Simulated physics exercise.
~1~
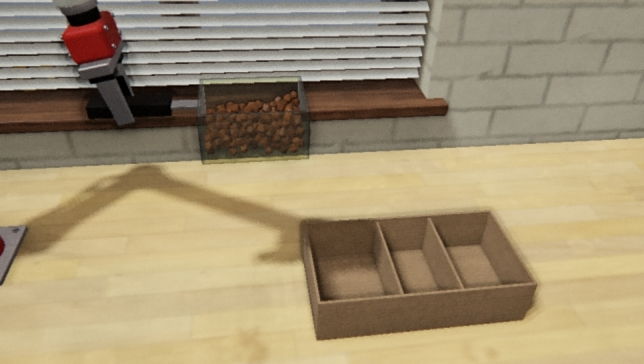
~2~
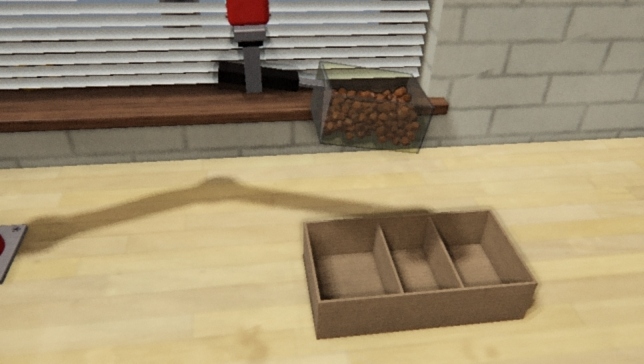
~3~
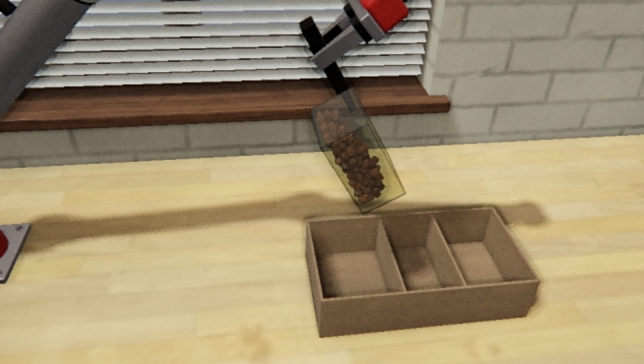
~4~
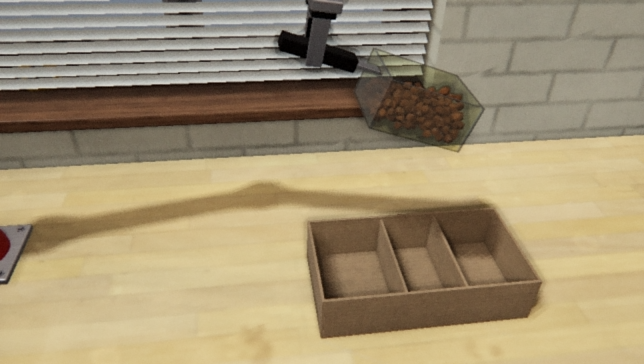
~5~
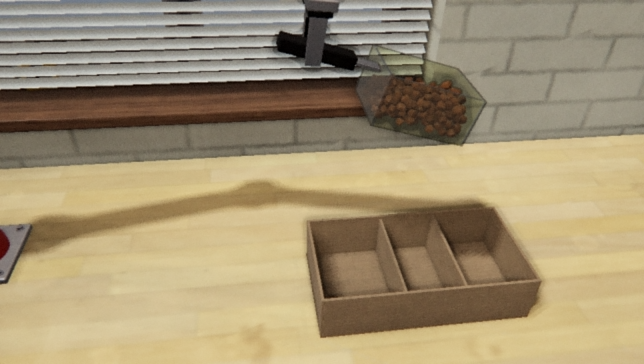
A robot gripper carries a clear box of brown pellets rightward past a window blind, tips it steeply down above a divided brown crate, then raises and levels it partway, ending up and to the right with the pellets still inside and the crate empty.
